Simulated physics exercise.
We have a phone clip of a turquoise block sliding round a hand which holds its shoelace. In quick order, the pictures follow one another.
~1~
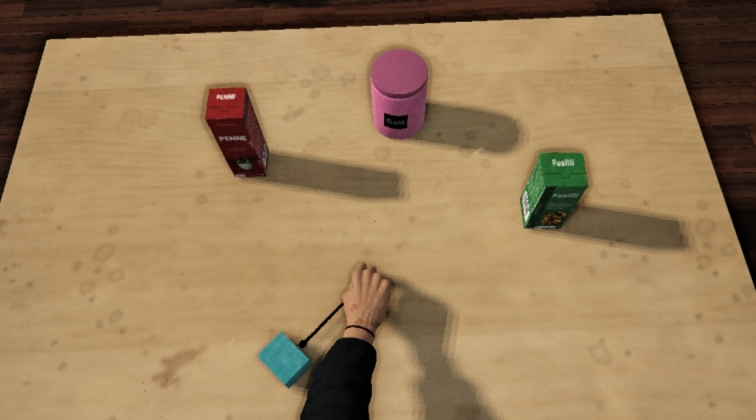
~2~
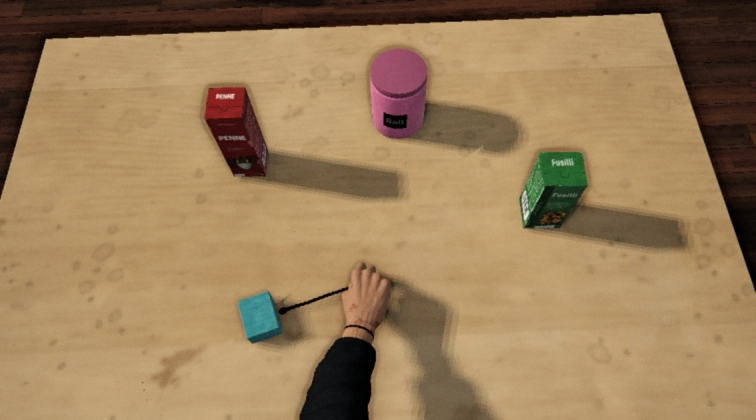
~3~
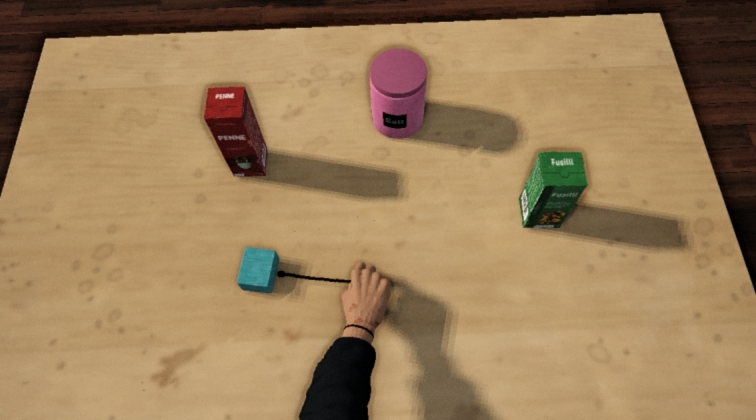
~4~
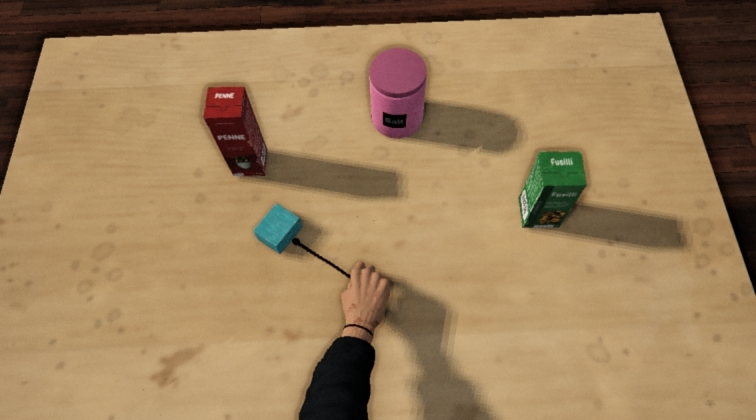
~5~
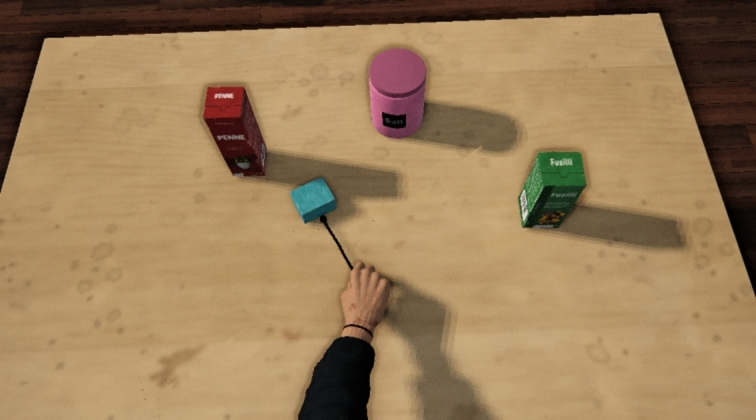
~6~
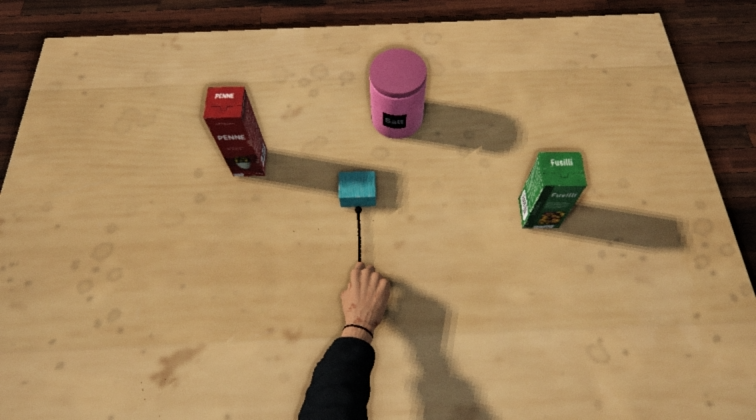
A hand held a shoelace tied to a turquoise block, which slid clockwise around it from the lower left to just above, while the red carton, pink canister and green carton stayed still.
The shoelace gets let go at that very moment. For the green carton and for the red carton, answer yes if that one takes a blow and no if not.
Green carton: Yes; red carton: No.
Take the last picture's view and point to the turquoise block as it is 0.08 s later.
At the stated time, position (445, 199).
Then, 0.08 s after the last picture, block near (445, 199).
Then, 0.20 s after the last picture, block near (505, 212); green carton pushed aside.
At rest, block near (504, 212); green carton pushed aside. The green carton gets hit and the red carton escapes it.
